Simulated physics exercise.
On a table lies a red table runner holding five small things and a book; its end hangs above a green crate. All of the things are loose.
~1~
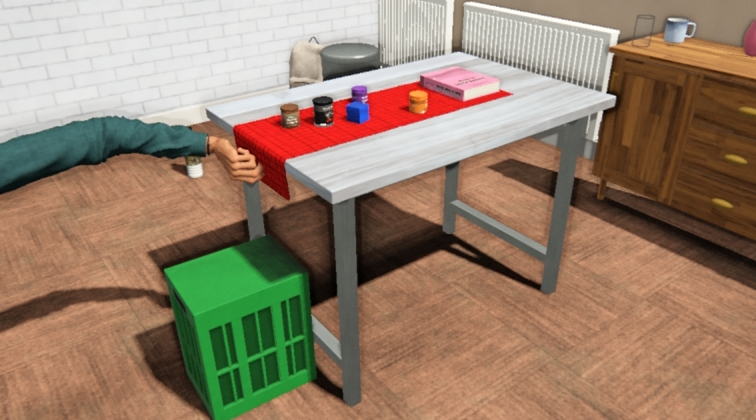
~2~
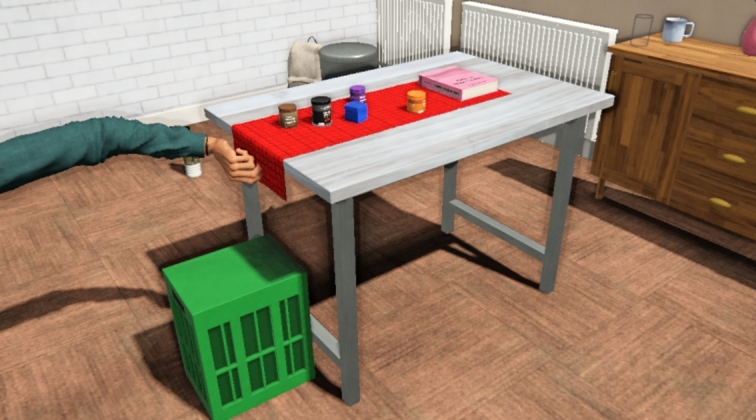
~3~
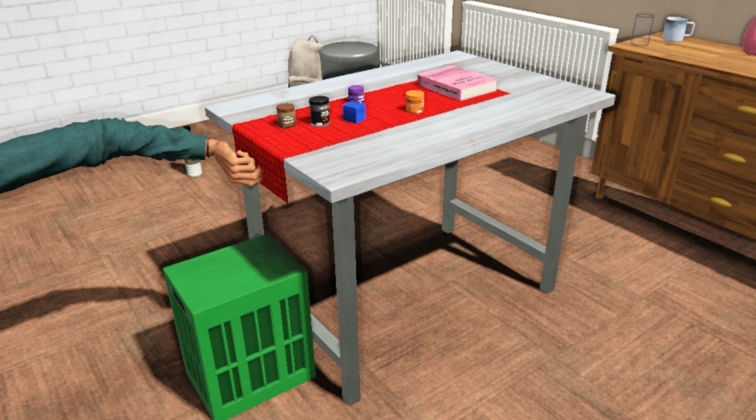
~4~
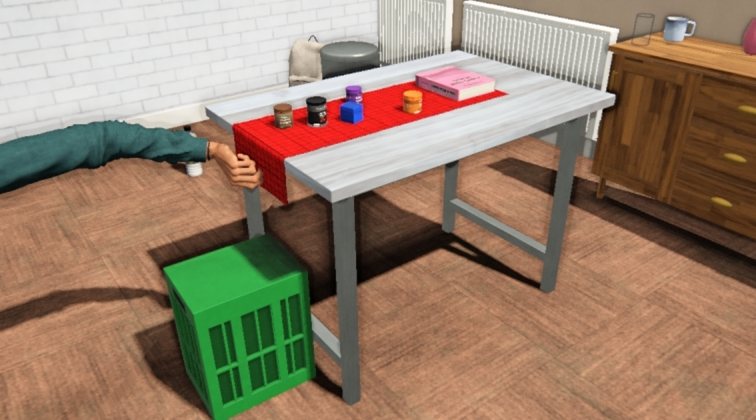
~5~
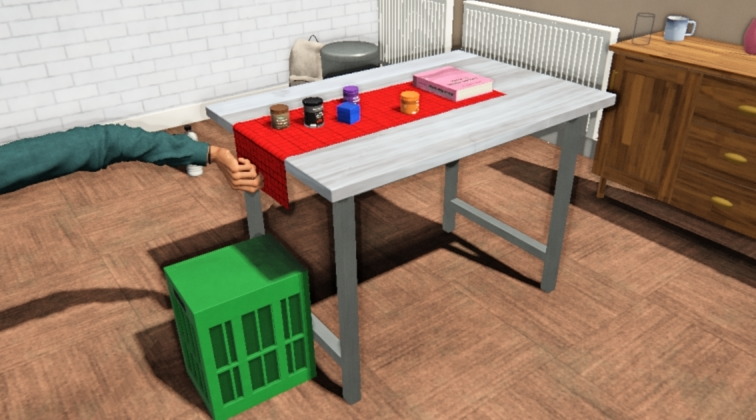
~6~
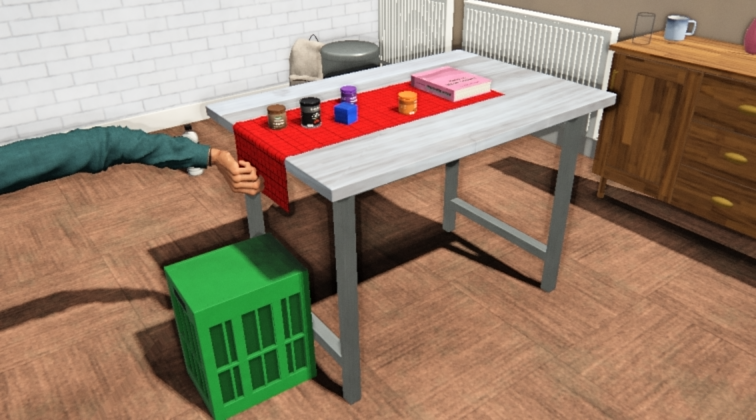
A hand slowly pulls a red table runner left, shifting the small pots and book slightly.
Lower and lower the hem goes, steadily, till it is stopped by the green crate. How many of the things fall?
Watching it, the fallen ones add up to two, no more.
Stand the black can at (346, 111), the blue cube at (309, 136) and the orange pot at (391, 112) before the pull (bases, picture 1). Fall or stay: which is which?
As for the black can, it stays where it is; the blue cube tips off; the orange pot stays where it is.
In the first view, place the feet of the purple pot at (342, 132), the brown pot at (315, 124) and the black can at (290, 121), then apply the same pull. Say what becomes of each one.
The purple pot goes over, the brown pot goes over, the black can comes down.
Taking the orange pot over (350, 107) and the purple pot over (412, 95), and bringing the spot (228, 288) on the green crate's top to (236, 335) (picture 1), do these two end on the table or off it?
Orange pot is gone, purple pot stays.
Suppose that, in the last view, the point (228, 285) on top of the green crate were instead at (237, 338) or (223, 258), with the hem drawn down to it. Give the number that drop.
Over the edge: 4, then 1.
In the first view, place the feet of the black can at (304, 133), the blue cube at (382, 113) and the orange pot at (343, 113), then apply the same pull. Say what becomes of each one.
So, the black can ends up down, the blue cube makes it through, the orange pot makes it through.
A little later, hem near (264, 211); all still up.
Next, hem near (266, 240); brown pot gone.
Later still, hem on the crate; brown pot and black can gone.
When it is over, hem on the crate; brown pot and black can gone. The table loses two.
